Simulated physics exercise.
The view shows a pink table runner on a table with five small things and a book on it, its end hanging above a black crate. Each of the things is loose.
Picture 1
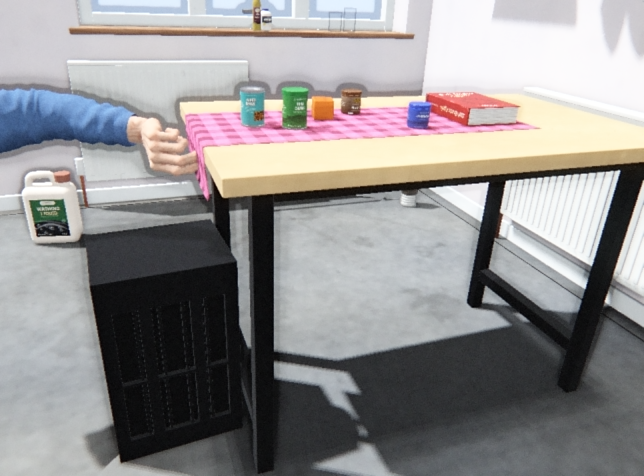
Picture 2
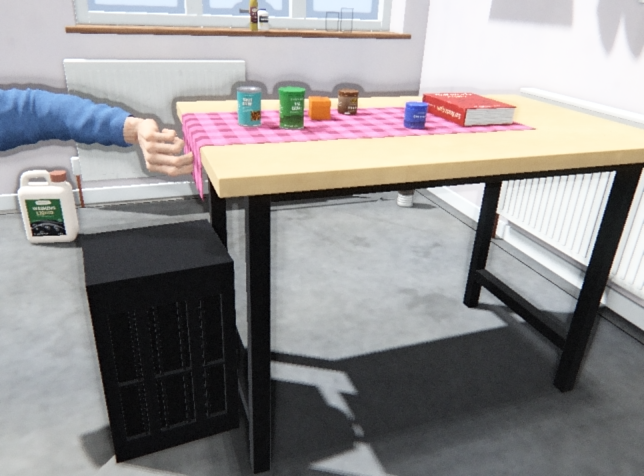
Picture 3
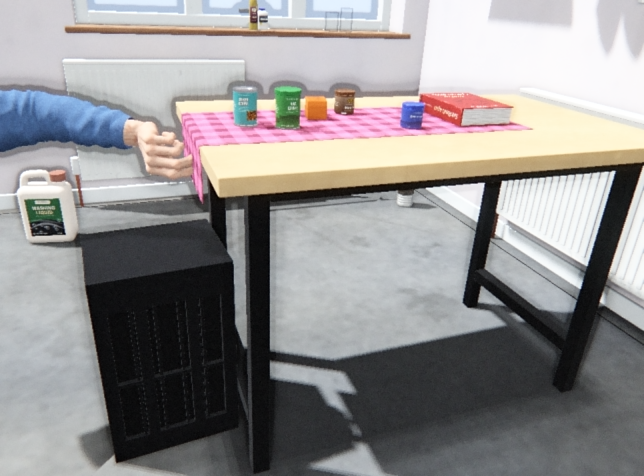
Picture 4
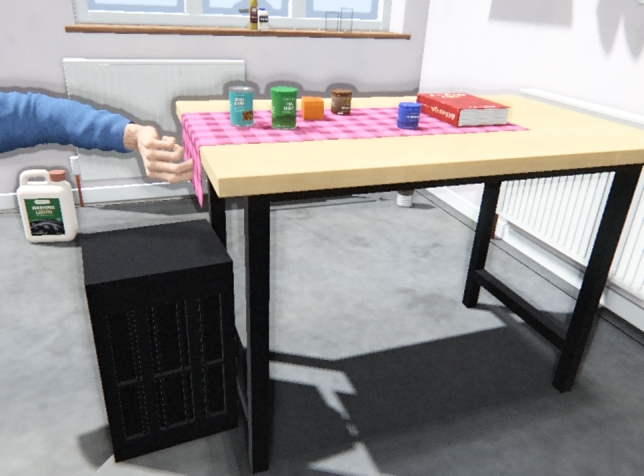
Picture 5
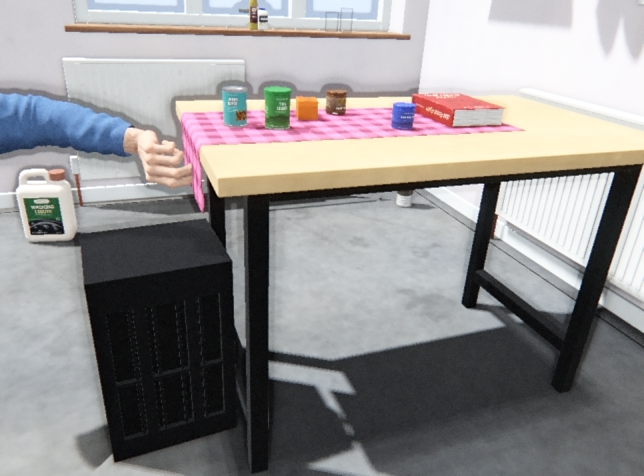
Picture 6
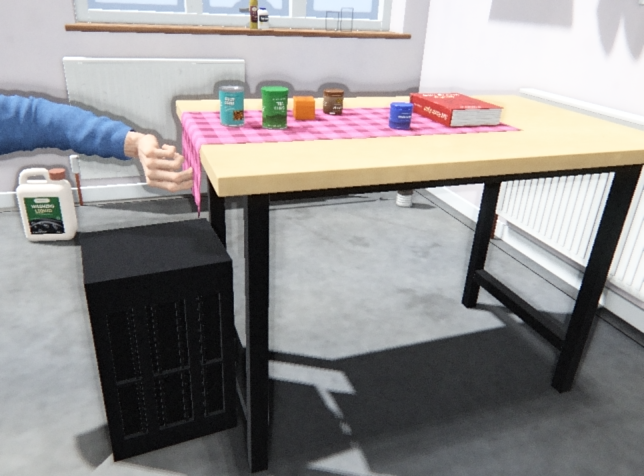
The clip shows a blue-sleeved arm with its hand at the end of a pink checked runner on a table; the runner slides slightly left, carrying five small items and a red book, as its hem lowers beside a black crate.
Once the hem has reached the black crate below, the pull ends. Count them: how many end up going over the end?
The count is one.
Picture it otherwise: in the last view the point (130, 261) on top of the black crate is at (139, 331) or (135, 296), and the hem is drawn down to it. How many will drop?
That would make 3 and 2.
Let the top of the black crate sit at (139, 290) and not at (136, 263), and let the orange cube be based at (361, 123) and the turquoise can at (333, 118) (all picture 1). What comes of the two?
The orange cube ends up still on top and the turquoise can ends up still on top.
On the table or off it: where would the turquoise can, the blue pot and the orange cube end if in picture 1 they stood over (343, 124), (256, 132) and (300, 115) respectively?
You'd see the turquoise can hang on, the blue pot go down and the orange cube hang on.
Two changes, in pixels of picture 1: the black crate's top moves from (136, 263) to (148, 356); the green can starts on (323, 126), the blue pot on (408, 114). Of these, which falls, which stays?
Green can: Off. Blue pot: Still up.
A little later, hem near (193, 216); all still up.
Next, hem on the crate; turquoise can gone.
When it is over, hem on the crate; turquoise can gone. It carries off one.
